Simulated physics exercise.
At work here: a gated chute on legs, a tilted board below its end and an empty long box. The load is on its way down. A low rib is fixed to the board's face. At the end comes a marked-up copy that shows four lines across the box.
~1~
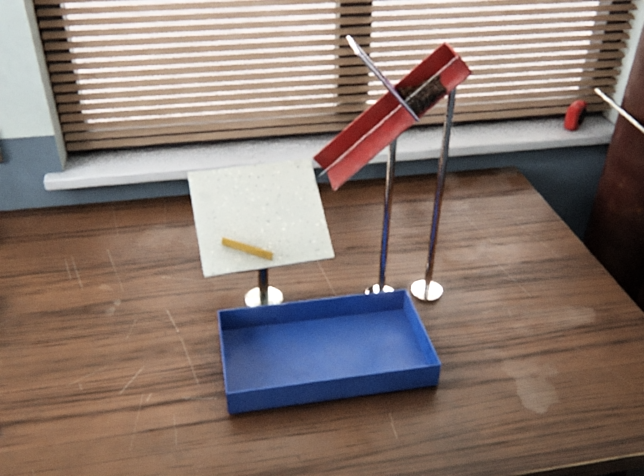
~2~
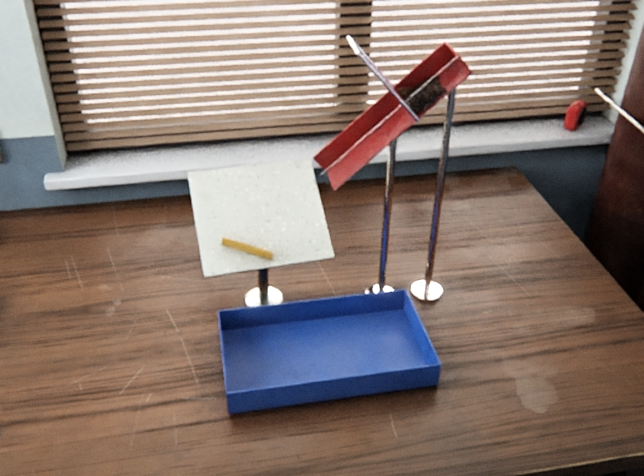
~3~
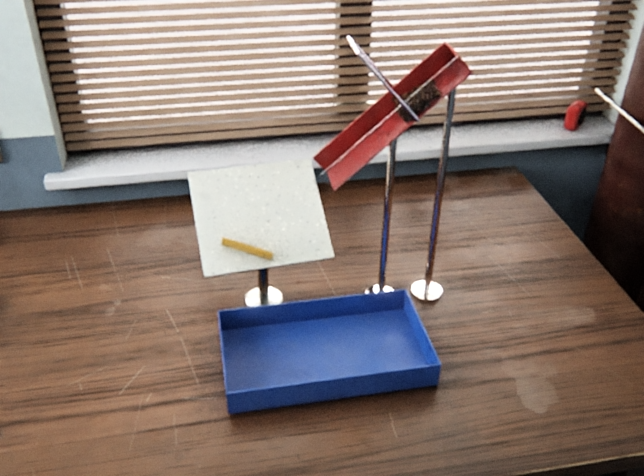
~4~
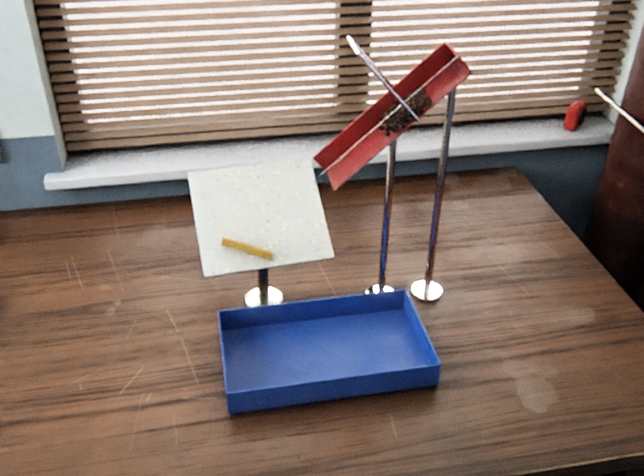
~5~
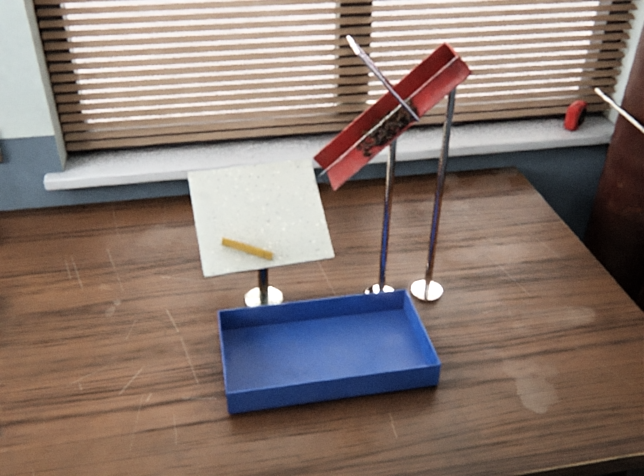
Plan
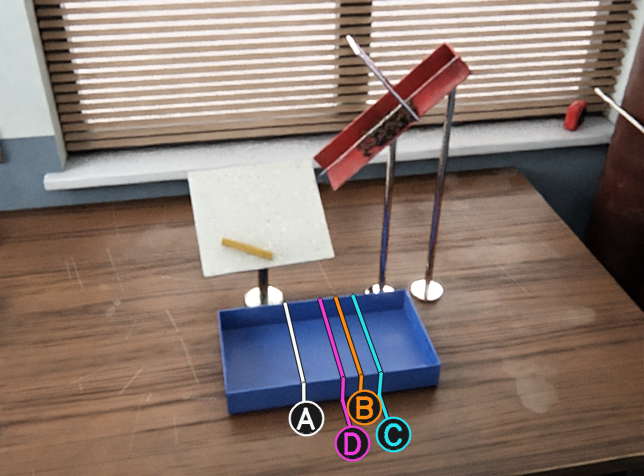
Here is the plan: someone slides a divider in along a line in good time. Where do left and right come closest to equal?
The answer is line A.
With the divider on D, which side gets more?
More lands on the left.
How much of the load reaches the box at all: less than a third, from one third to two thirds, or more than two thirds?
About that: More than two thirds.
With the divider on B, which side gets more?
More lands on the left.
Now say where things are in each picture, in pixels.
The first picture shows load behind the gate near (421, 92), allspice berries; lip of the chute near (331, 181), sloping fairly steeply.
The second picture shows middle of the board near (260, 214), tilted fairly steeply; middle of its low edge near (271, 267); of its high edge near (250, 165).
The third picture shows front corners of the box near (227, 393) and (440, 364), empty; front of the load near (401, 114).
The fourth picture shows middle of the load near (406, 113); its front near (382, 128), close to a third of the way to the lip; rib from (222, 238) to (273, 254).
The fifth picture shows middle of the load near (389, 119); its front near (359, 147), close to two thirds of the way to the lip.
On the marked copy, line A crosses the front rim at (303, 383); line B crosses the front rim at (361, 375); line C crosses the front rim at (380, 372); line D crosses the front rim at (343, 377).
With A, of what is caught, close to a quarter on the left of the divider, the bulk on the right.
With B, of what is caught, the whole lot on the left of the divider, none at all on the right.
With C, of what is caught, the whole lot on the left of the divider, none at all on the right.
With D, of what is caught, the whole lot on the left of the divider, none at all on the right.
